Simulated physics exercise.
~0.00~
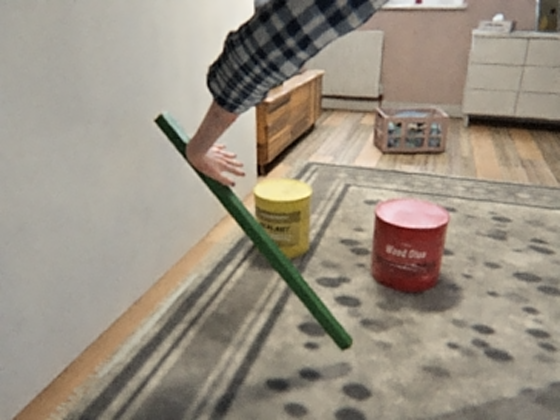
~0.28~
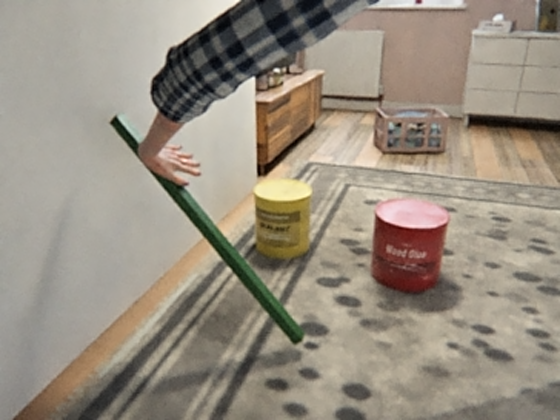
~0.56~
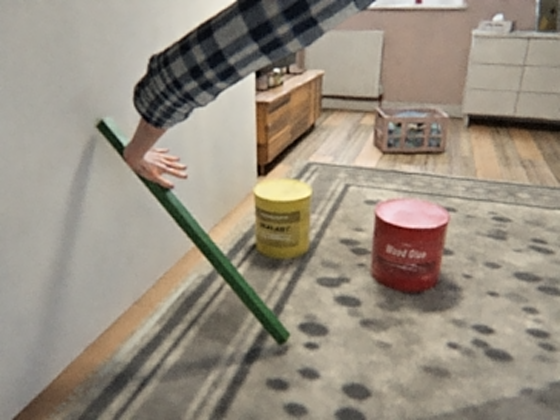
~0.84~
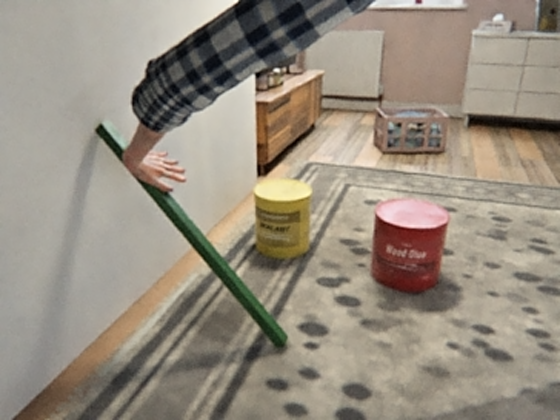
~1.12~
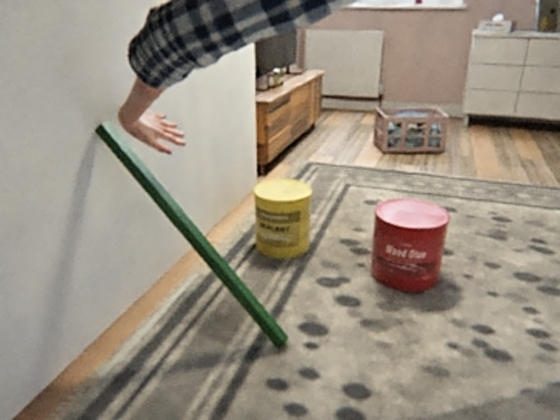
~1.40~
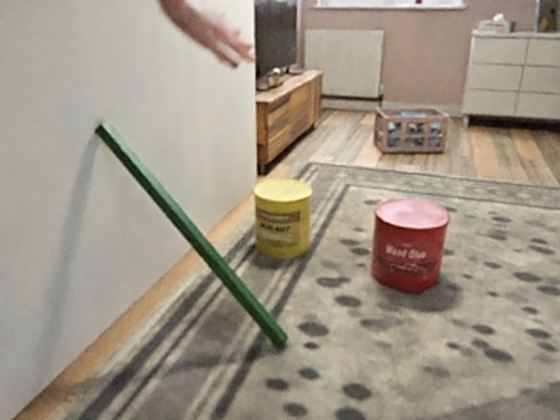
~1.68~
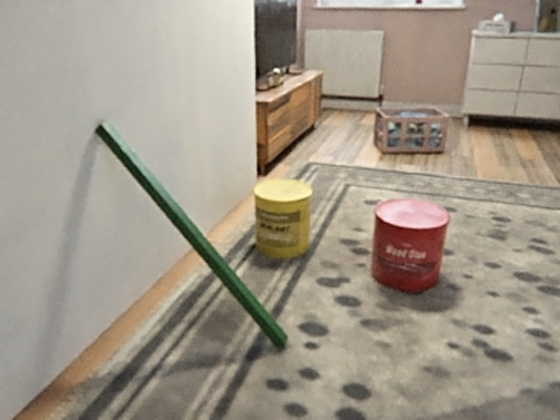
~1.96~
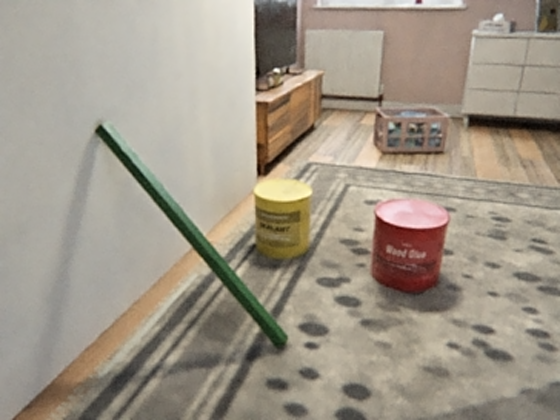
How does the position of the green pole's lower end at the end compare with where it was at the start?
The lower end of the green pole is farther to the left at the end than it was at the start, and it now rests on the rug while the pole leans against the wall.
